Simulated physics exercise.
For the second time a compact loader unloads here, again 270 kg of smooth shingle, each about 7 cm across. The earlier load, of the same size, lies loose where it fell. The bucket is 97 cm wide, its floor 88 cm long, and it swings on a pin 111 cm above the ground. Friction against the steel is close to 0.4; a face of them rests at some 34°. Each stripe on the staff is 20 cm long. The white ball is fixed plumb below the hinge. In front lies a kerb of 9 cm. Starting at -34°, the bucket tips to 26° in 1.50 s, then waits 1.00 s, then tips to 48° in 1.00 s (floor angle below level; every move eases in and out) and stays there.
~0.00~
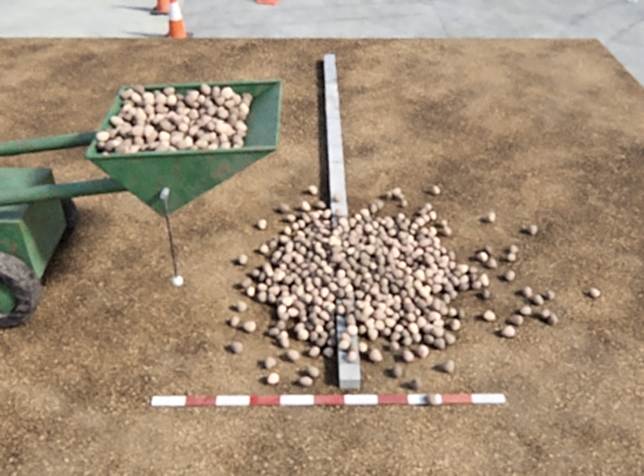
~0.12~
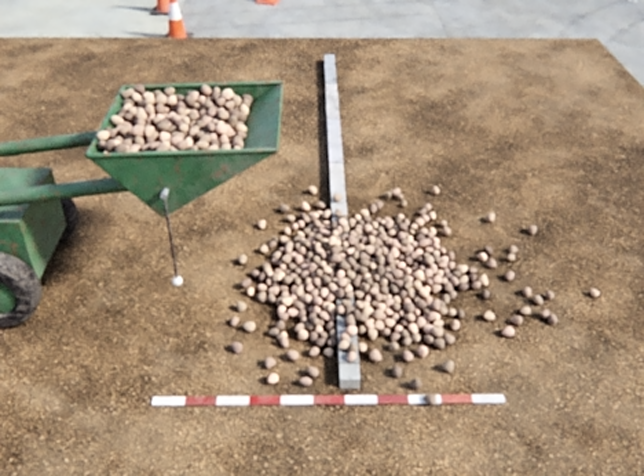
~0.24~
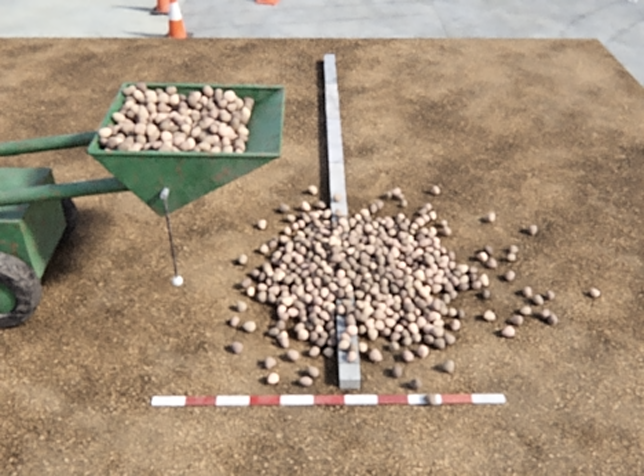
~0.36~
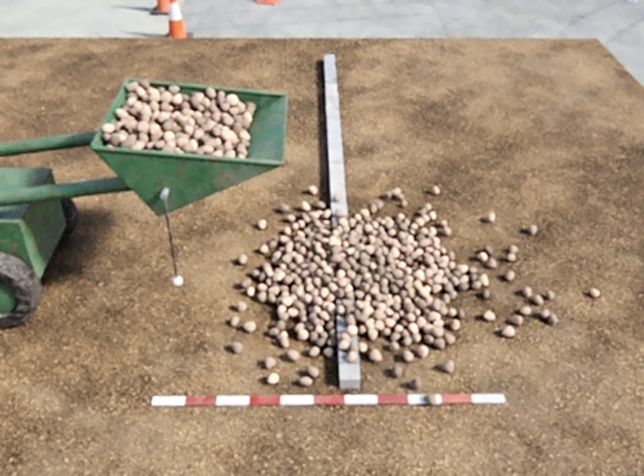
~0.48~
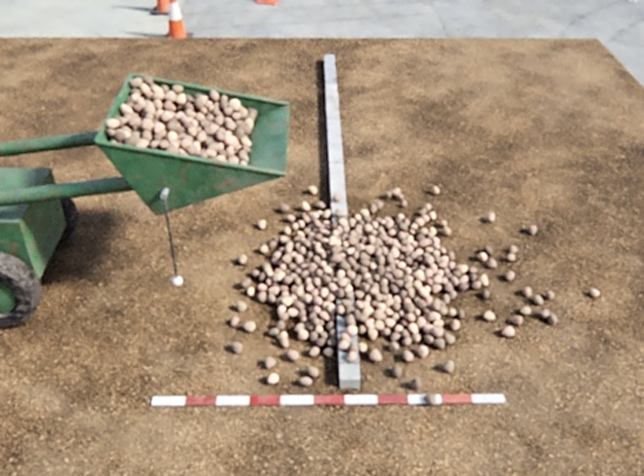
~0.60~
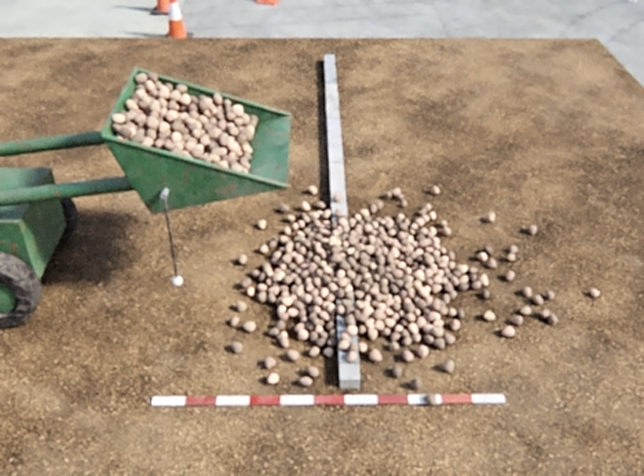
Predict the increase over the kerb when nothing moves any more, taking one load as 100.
About 30 per cent.
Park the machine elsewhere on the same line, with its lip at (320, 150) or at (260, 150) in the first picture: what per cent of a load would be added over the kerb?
Near 85 per cent from the first place, 15 from the second.
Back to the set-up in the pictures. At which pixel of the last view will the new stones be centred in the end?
Around (326, 263).
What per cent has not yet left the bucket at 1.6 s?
Roughly 70 per cent is still inside.
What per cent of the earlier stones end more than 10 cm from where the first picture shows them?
Roughly 5 per cent of them.
After 1.1 s the floor is at 16°; in per cent of one load, 100 in the bucket, 43 on this side of the kerb, 57 over the kerb; the foremost stones are at (543, 285).
After 1.6 s the floor is at 26°; in per cent of one load, 71 in the bucket, 72 on this side of the kerb, 57 over the kerb; the foremost stones are at (543, 285).
After 4.0 s the floor is at 48°; in per cent of one load, 0 in the bucket, 113 on this side of the kerb, 87 over the kerb; the foremost stones are at (543, 285).
After 6.4 s the floor is at 48°; in per cent of one load, 0 in the bucket, 113 on this side of the kerb, 87 over the kerb; the foremost stones are at (543, 285). Net gain over the kerb, 30.
